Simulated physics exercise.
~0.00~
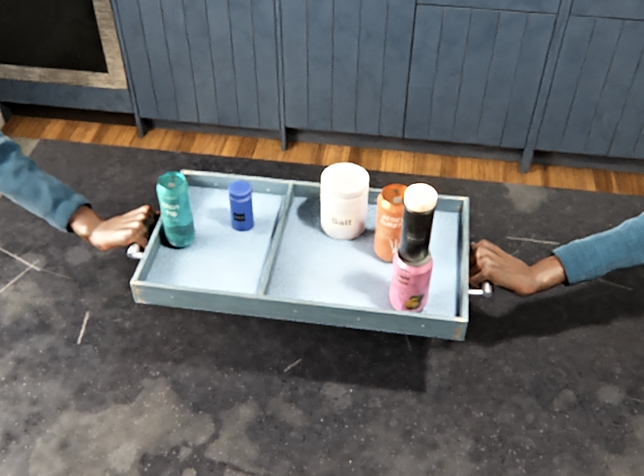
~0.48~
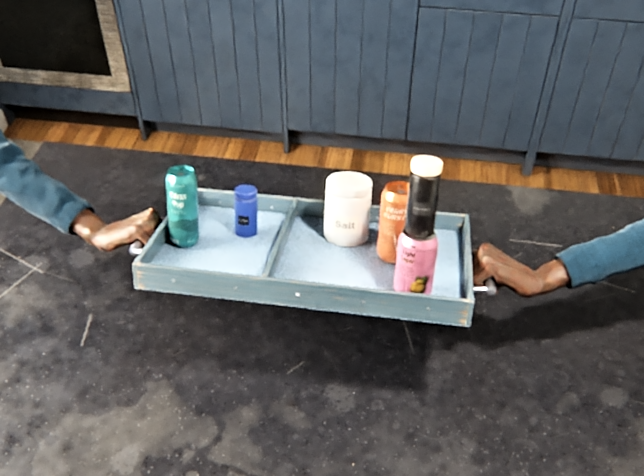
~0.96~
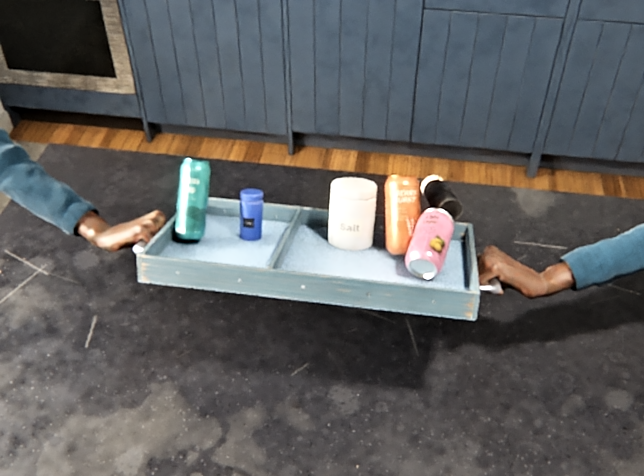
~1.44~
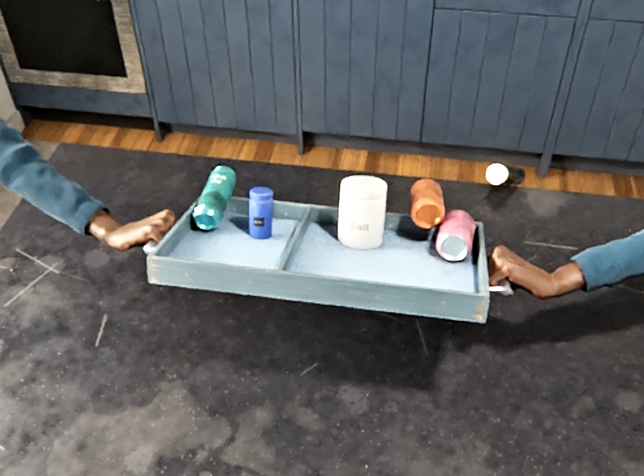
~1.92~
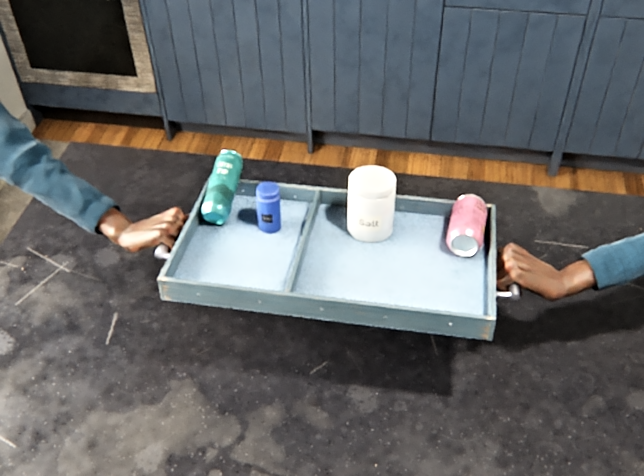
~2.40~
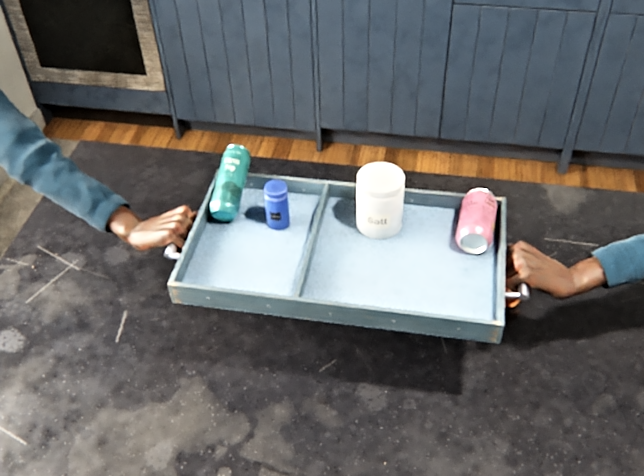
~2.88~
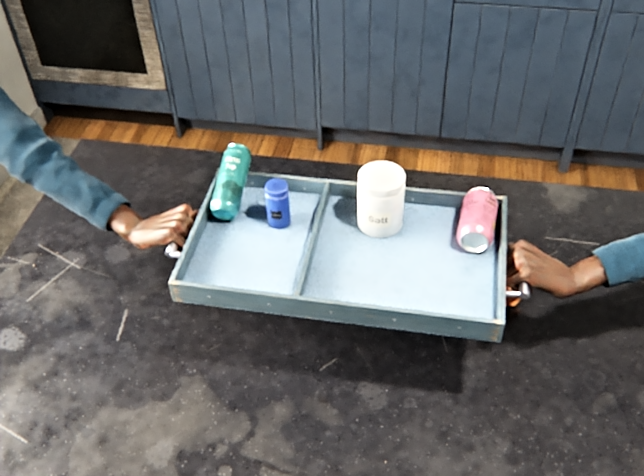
Hand-held tray tipping away and levelling, black and orange containers falling off, turquoise and pink cans toppling but staying aboard.
